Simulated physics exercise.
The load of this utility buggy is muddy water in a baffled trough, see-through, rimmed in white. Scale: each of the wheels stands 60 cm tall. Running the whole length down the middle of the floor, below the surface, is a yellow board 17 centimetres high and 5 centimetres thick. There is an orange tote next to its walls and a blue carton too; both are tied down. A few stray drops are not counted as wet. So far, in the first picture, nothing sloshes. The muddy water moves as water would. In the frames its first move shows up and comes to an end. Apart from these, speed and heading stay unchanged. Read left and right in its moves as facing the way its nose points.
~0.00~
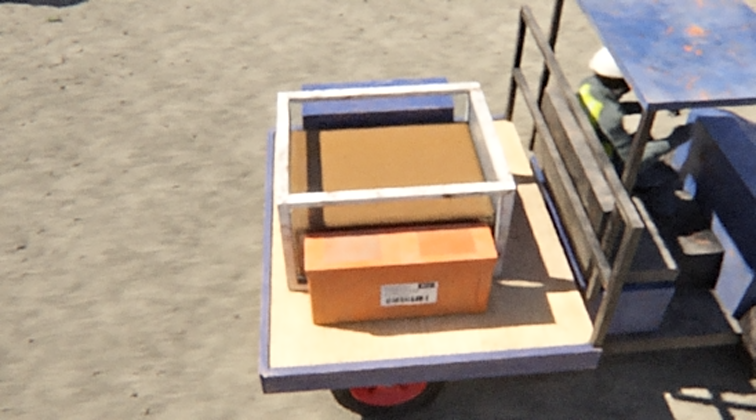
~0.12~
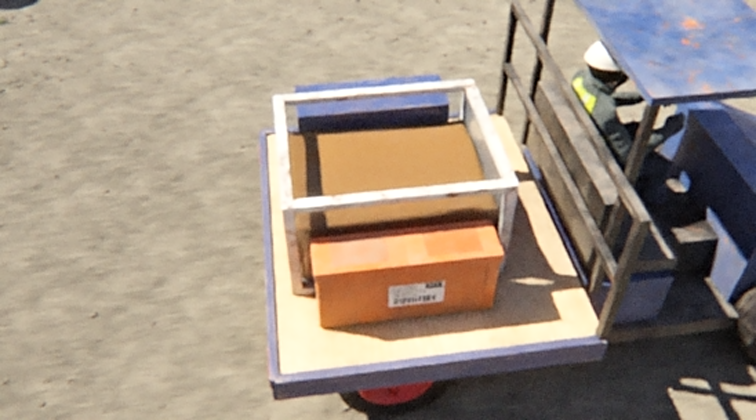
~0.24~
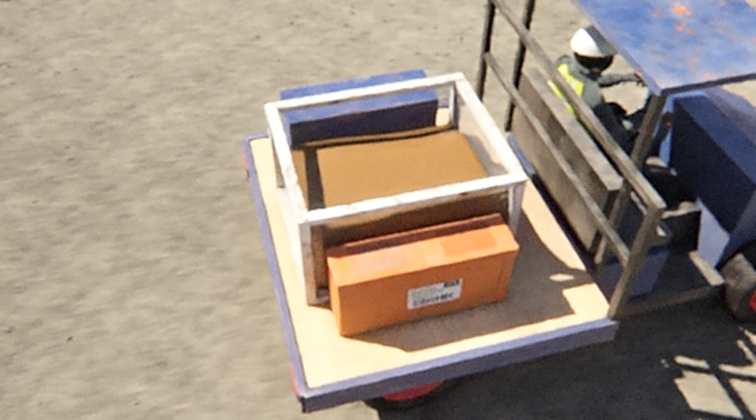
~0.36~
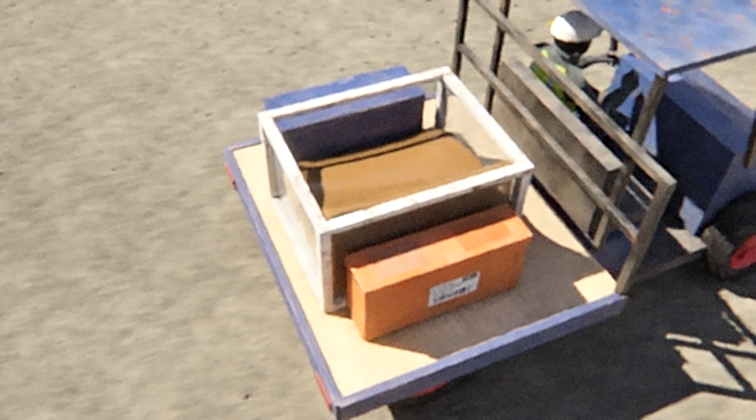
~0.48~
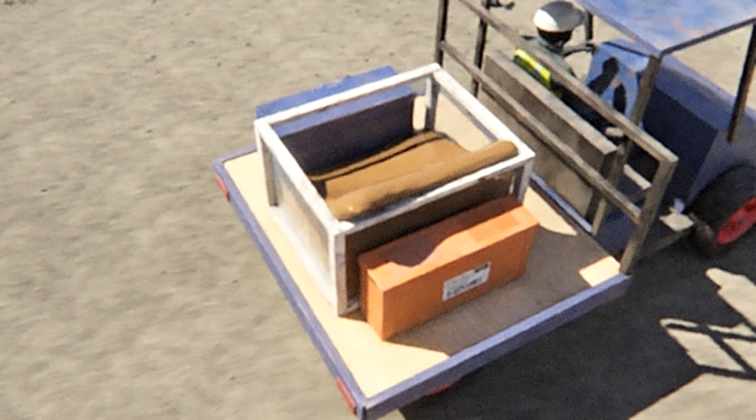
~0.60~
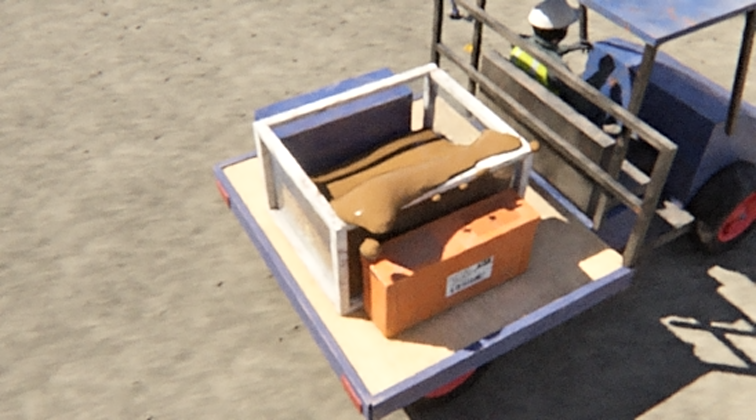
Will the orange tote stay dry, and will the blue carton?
Orange tote - hit. Blue carton - spared.
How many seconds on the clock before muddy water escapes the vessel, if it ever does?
Near 0.8 s.
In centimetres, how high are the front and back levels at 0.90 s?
Approx. 36 cm front, approx. 34 cm back.
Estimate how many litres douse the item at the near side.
It catches around 4 L.
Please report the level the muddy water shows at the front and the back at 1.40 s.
Reading: About 32 cm in front, about 34 cm behind.
After 0.90 s front 36 cm, middle 35 cm, back 33 cm above the floor; the loss stands at 2 per cent, over the near side.
After 1.40 s front 32 cm, middle 34 cm, back 34 cm above the floor; the loss stands at 2 per cent, over the near side.
After 1.90 s front 39 cm, middle 39 cm, back 37 cm above the floor; the loss stands at 2 per cent, over the near side.
After 3.59 s the loss stands at 2 per cent, over the near side; the orange tote has caught 4 litres and the blue carton nothing.
